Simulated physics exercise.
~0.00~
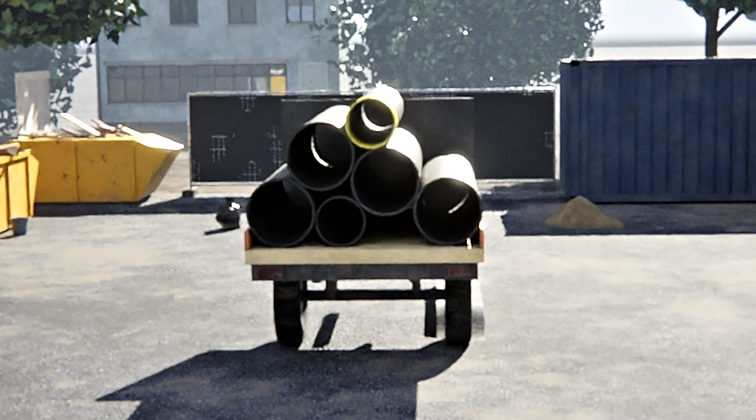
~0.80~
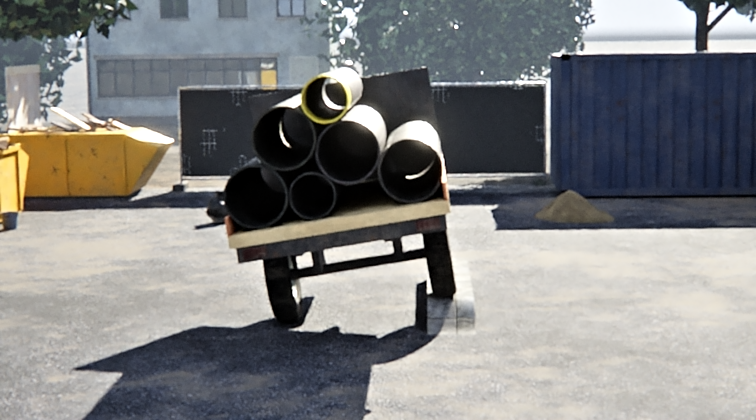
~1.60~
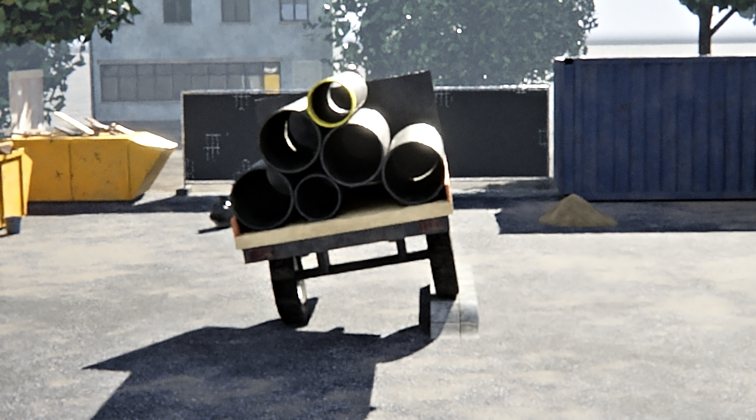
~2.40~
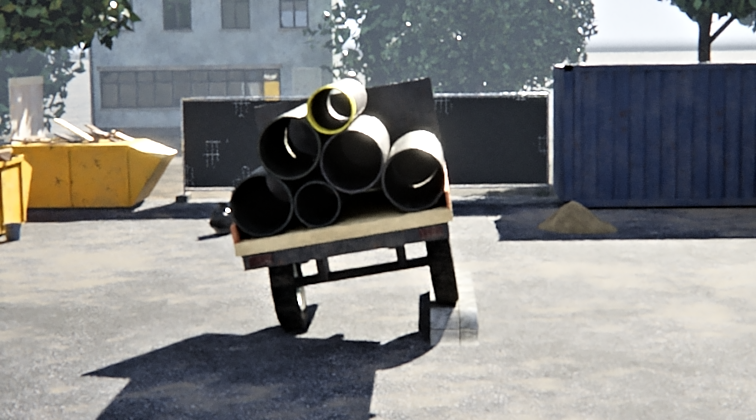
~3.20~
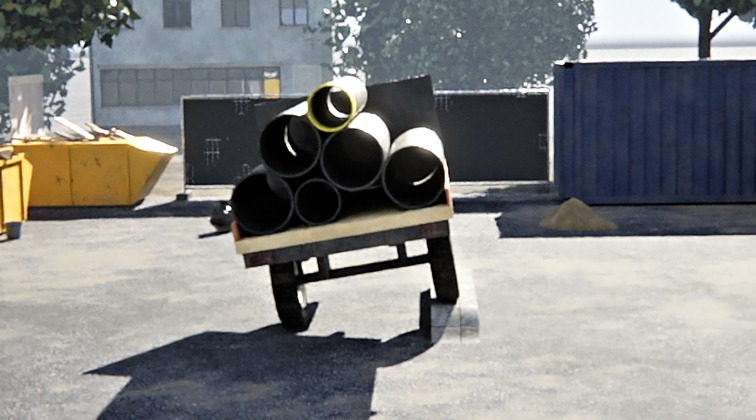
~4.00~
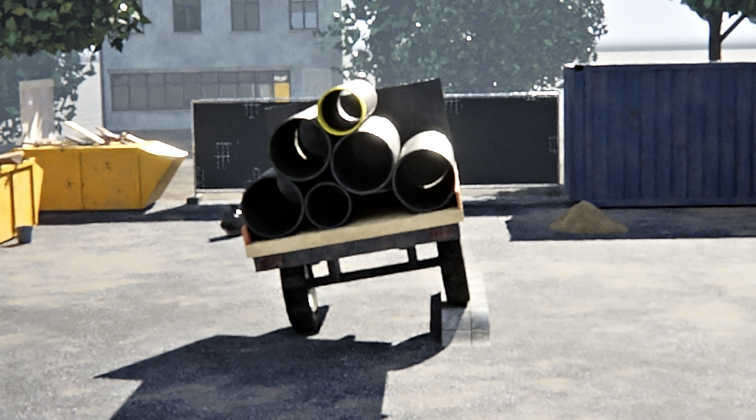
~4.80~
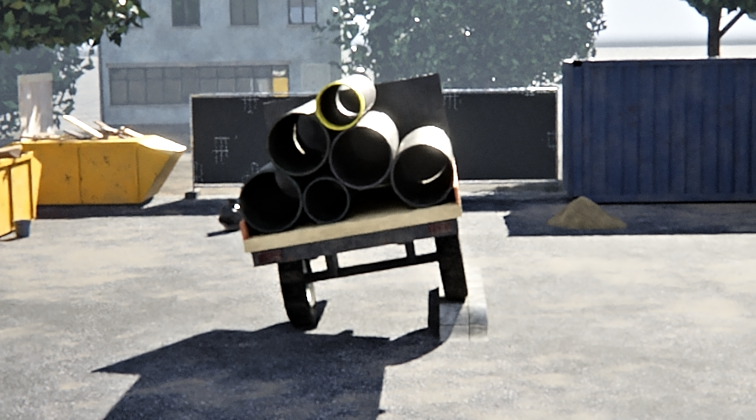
A flat trailer stacked with six dark pipes, the topmost rimmed in yellow, rolls its right wheel up onto a kerb and tilts down to the left, then stops still leaning, with the yellow-rimmed pipe and the rest of the load still aboard.
